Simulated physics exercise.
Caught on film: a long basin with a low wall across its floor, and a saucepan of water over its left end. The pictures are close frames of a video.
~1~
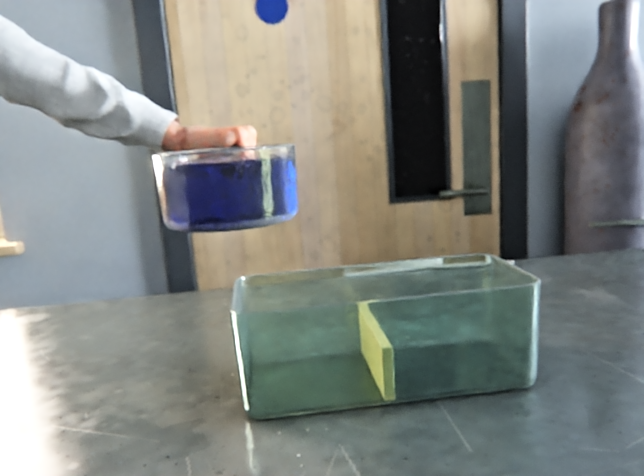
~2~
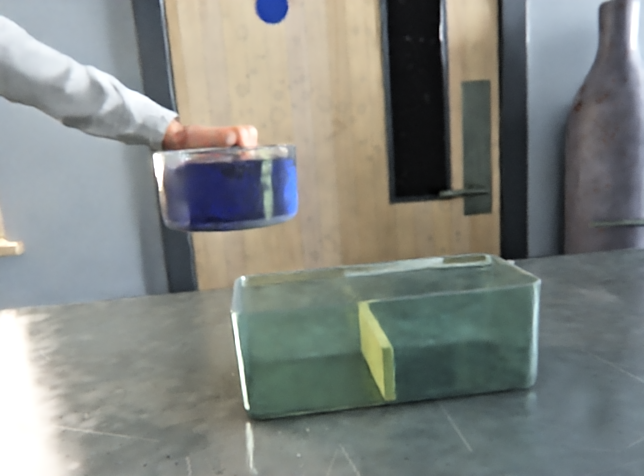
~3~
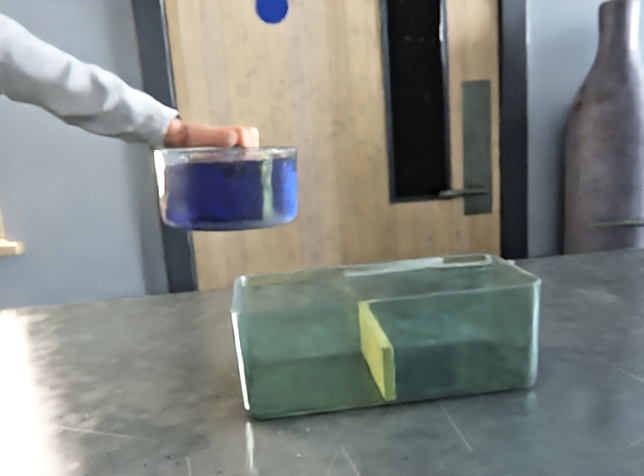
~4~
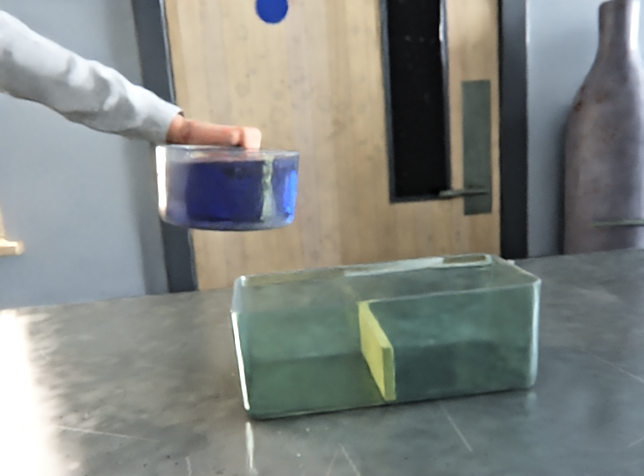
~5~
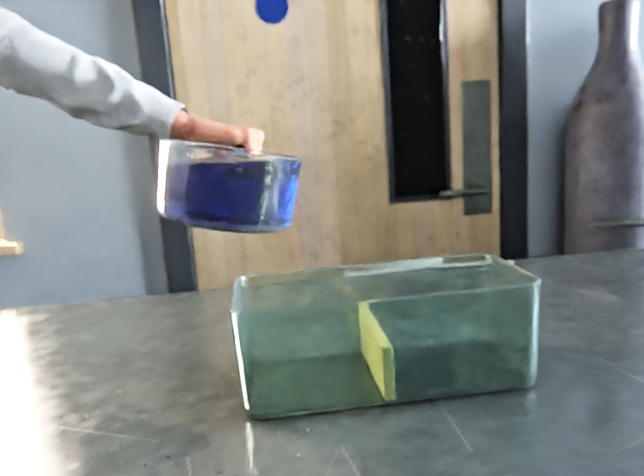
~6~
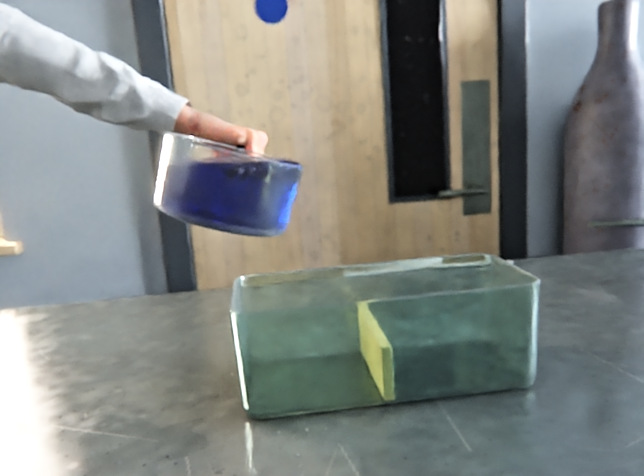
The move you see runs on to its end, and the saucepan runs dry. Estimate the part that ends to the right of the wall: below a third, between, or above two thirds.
It comes to less than a third.
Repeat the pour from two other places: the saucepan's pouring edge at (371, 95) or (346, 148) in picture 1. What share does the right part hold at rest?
Roughly 90 per cent, and 75 per cent.
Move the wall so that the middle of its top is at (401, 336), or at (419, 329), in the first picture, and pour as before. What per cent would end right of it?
Roughly 10 per cent, and 10 per cent.
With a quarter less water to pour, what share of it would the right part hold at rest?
Near 5 %.
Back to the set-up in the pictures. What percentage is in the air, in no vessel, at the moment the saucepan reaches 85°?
Near 35 %.
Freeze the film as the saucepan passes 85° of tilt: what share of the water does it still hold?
Close to 40 per cent.
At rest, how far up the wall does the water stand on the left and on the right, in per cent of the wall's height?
The left part 60 per cent, the right part 20.
A moment on, the tilt is 85° and 38 per cent is still to pour, 14 is left of the wall and 12 right of it.
Next, the tilt is 116° and 4 per cent is still to pour, 65 is left of the wall and 23 right of it.
Then the tilt is 117° and 0 per cent is still to pour, 71 is left of the wall and 24 right of it.
Later the tilt is 117° and 0 per cent is still to pour, 70 is left of the wall and 24 right of it.
Finally, 70 per cent lies left of the wall, 24 right of it and 5 outside.
